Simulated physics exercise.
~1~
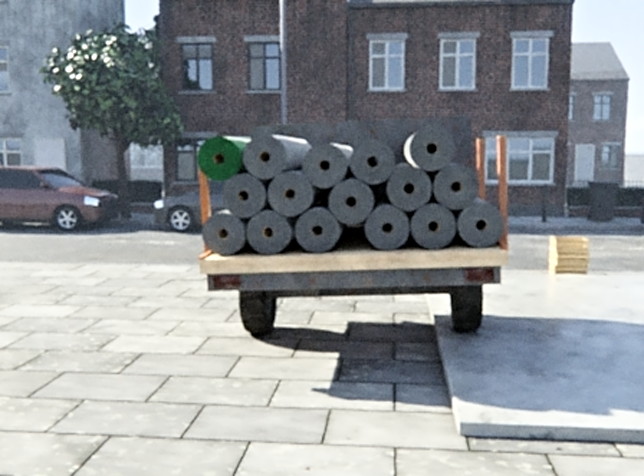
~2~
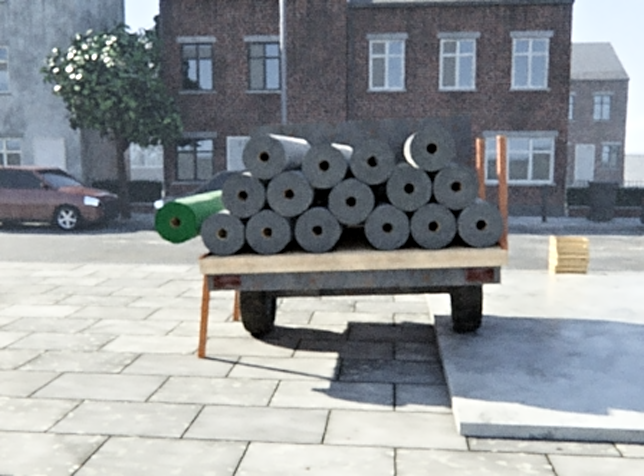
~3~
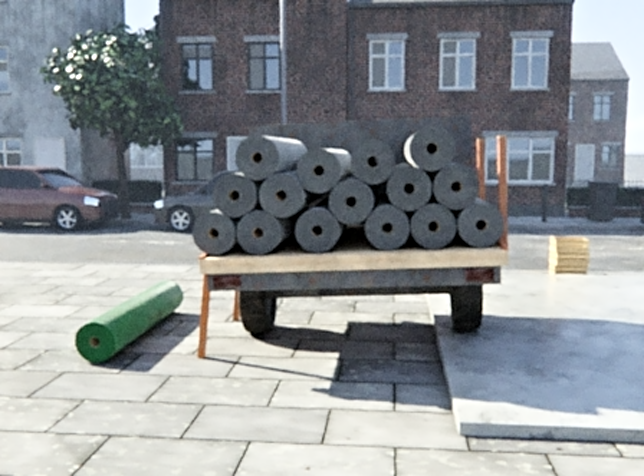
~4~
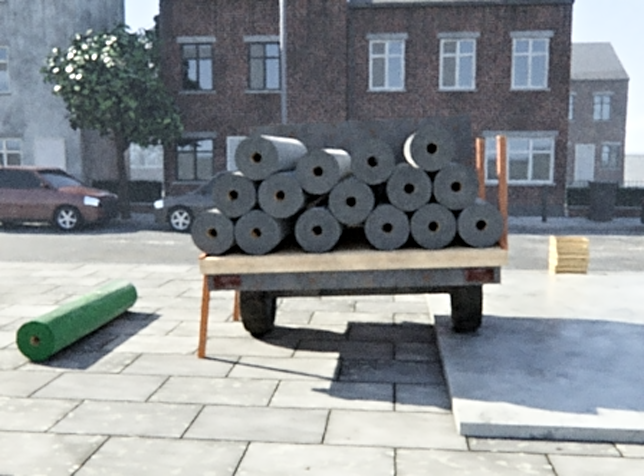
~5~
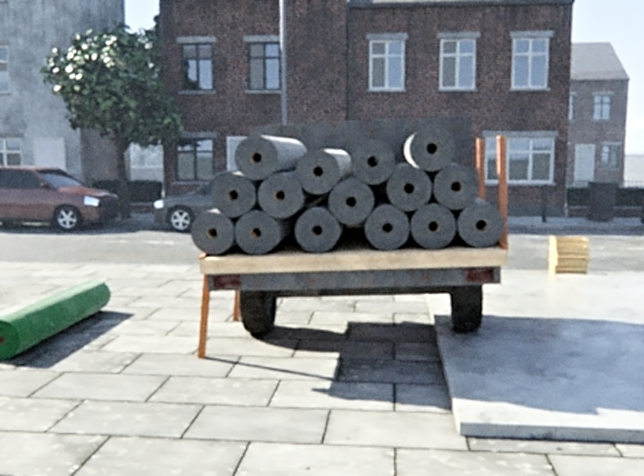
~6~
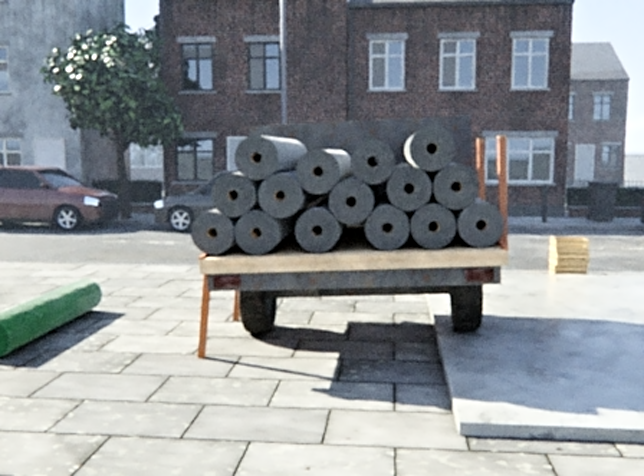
The clip opens on a parked flatbed farm trailer seen from behind, stacked with dark grey rolls and one green roll at the upper left, with orange posts at both sides. The left posts swing down to hang below the deck edge, and the green roll drops off that side. It lands on the paving and rolls away to the left, while the grey rolls at that end of the stack shift slightly left. The green roll slows near the left edge of the view, ending partly out of sight, with the grey rolls still piled on the trailer.
